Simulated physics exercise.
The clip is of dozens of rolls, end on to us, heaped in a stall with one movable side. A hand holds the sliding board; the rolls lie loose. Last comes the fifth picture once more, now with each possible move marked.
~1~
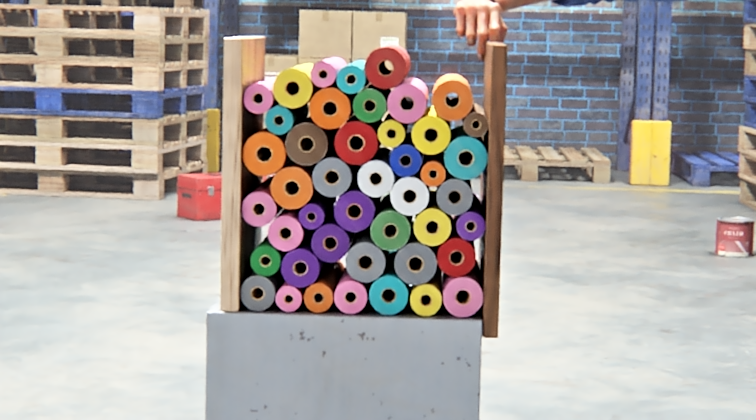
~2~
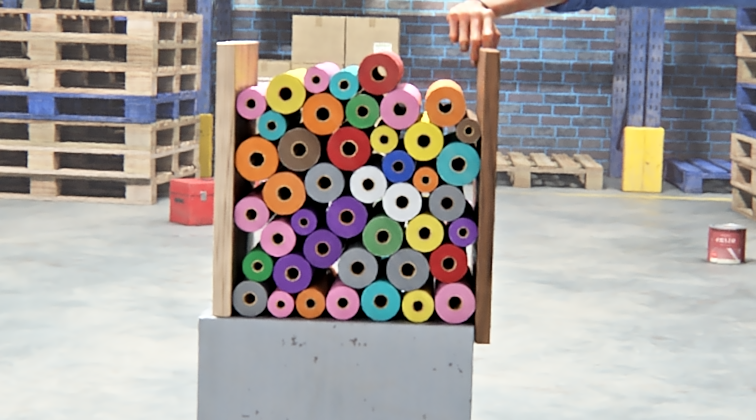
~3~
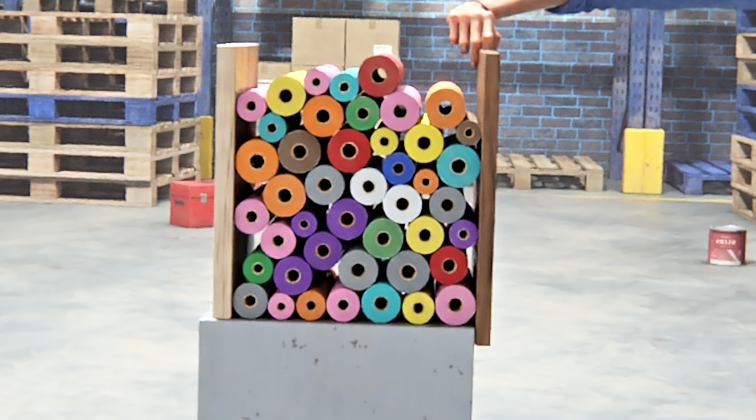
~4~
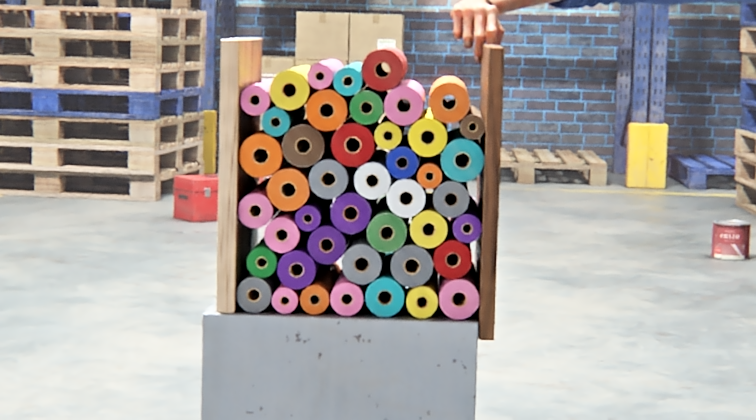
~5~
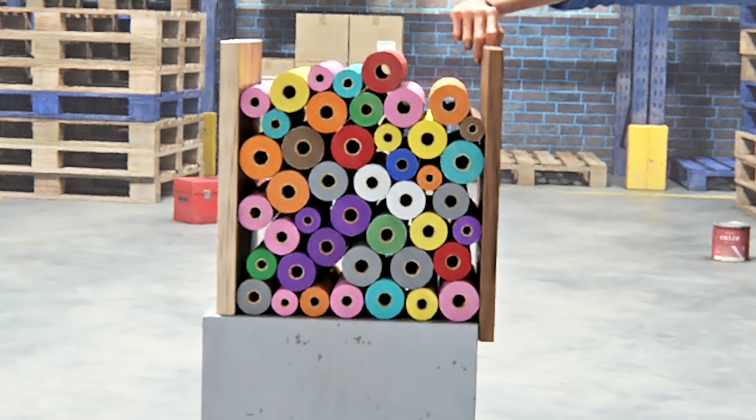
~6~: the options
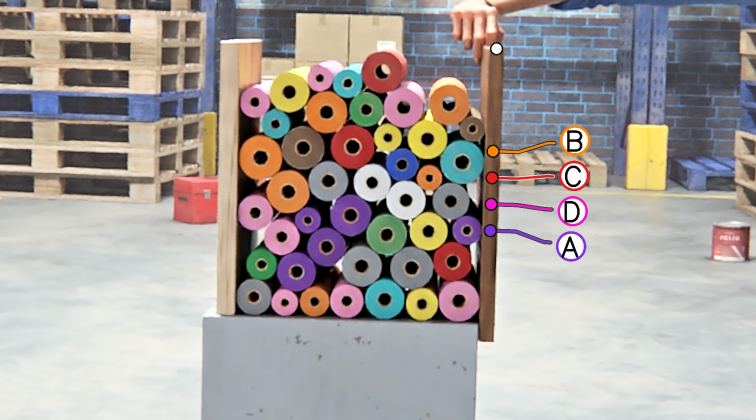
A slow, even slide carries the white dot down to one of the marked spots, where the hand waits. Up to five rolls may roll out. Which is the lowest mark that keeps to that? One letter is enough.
Slide it to C.
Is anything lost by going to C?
Yes.
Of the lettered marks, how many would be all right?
Two of them.
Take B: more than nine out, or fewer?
Fewer than nine.
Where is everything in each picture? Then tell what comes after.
In the first picture, a yellow roll (426, 300); a red roll (456, 257); a yellow roll (432, 227).
In the second picture, a yellow roll (425, 233); a grey roll (447, 203).
In the third picture, an orange roll (426, 182); a brown roll (300, 152).
In the fourth picture, a pink roll (404, 106); a pink roll (255, 100).
In the fifth picture, side board (488, 184); a grey roll (254, 297); a yellow roll (422, 304).
On the copy, A at (491, 231); B at (493, 152); C at (492, 178); D at (491, 204); the white dot at (497, 49).
On C. First, top of the board (486, 106).
Then, top of the board (484, 172).
Finally, top of the board (484, 177), two out over the board.
By contrast, A six out over the board; B two out over the board; D six out over the board.
